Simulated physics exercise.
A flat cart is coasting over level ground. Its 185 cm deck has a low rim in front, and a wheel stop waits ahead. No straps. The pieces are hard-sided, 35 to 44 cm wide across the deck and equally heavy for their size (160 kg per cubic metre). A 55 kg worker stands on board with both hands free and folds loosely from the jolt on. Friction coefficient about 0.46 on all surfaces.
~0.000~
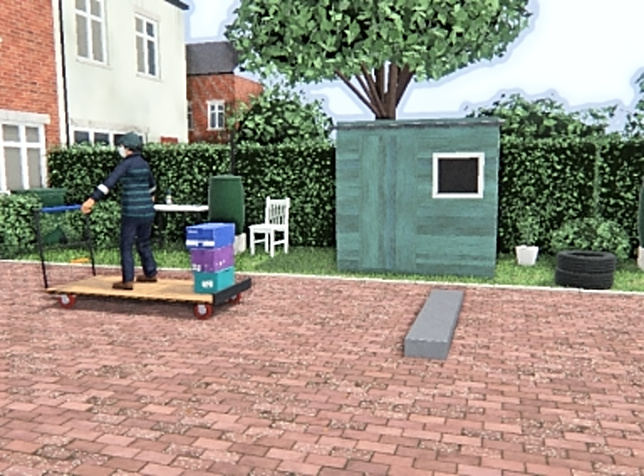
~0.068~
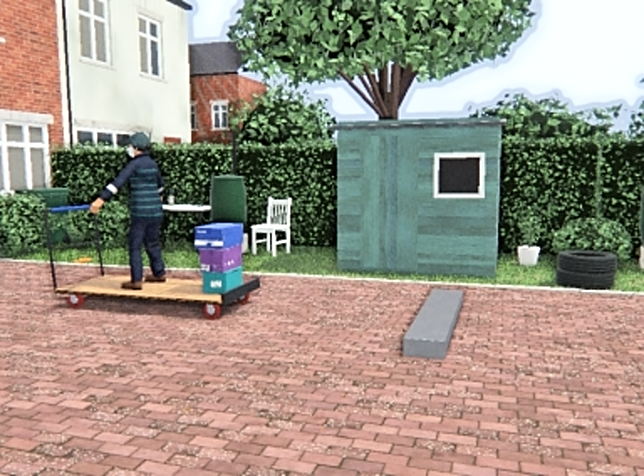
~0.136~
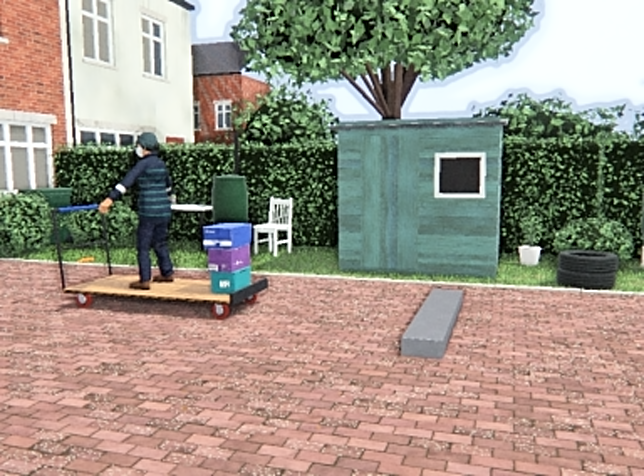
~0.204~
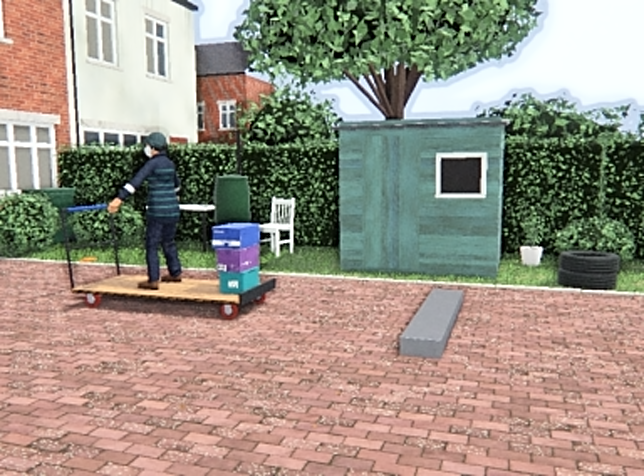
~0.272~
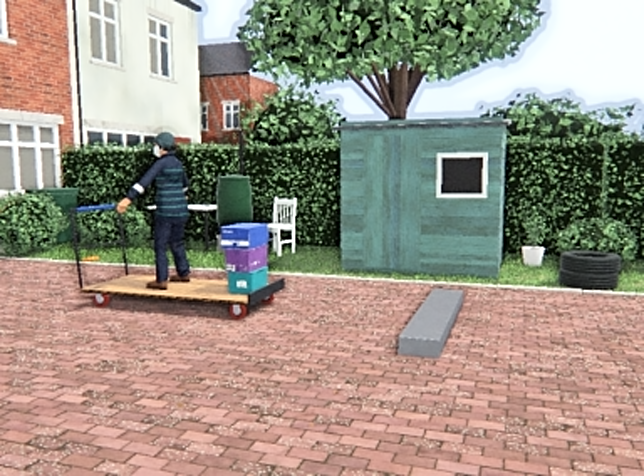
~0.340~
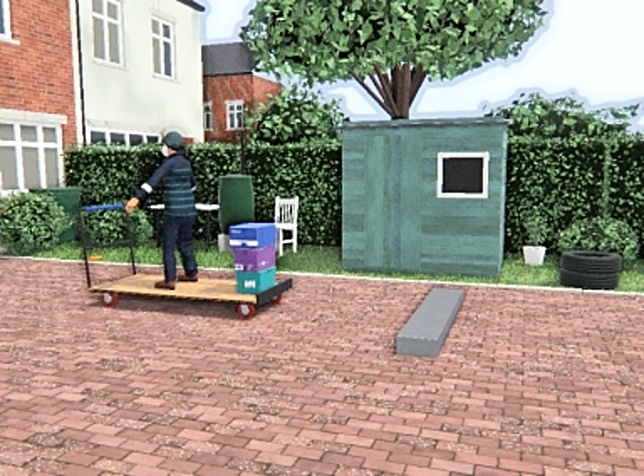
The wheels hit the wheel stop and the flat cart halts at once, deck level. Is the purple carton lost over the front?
At this pace the purple carton goes over the front rim.
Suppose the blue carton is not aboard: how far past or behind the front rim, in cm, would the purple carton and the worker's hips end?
In that case purple 40 past, hips 50 behind.
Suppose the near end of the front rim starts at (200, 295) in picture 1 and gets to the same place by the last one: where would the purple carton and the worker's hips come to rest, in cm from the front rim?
In that case purple 50 past, hips 20 behind.
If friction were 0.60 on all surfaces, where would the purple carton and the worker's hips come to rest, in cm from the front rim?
In that case purple 40 past, hips 50 behind.
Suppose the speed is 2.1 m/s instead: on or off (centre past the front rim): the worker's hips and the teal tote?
Then hips off, teal on.
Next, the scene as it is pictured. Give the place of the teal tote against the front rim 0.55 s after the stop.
About 15 cm behind the rim.
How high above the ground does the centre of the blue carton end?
About 10 cm.
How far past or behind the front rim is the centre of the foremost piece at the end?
Some 120 cm past it.
Impact comes at 1.46 s.
After 1.71 s the purple carton is 5 cm behind the rim, tilted 15°, near (423, 265) in the last picture's view.
After 2.01 s the purple carton is 15 cm past the rim, tilted 40°, near (446, 273) in the last picture's view.
After 2.46 s the purple carton is 49 cm past the rim, tilted 90°, near (486, 315) in the last picture's view.
Final state at 3.8 s, past the rim, blue carton and purple carton; behind it, teal tote and the worker's hips.
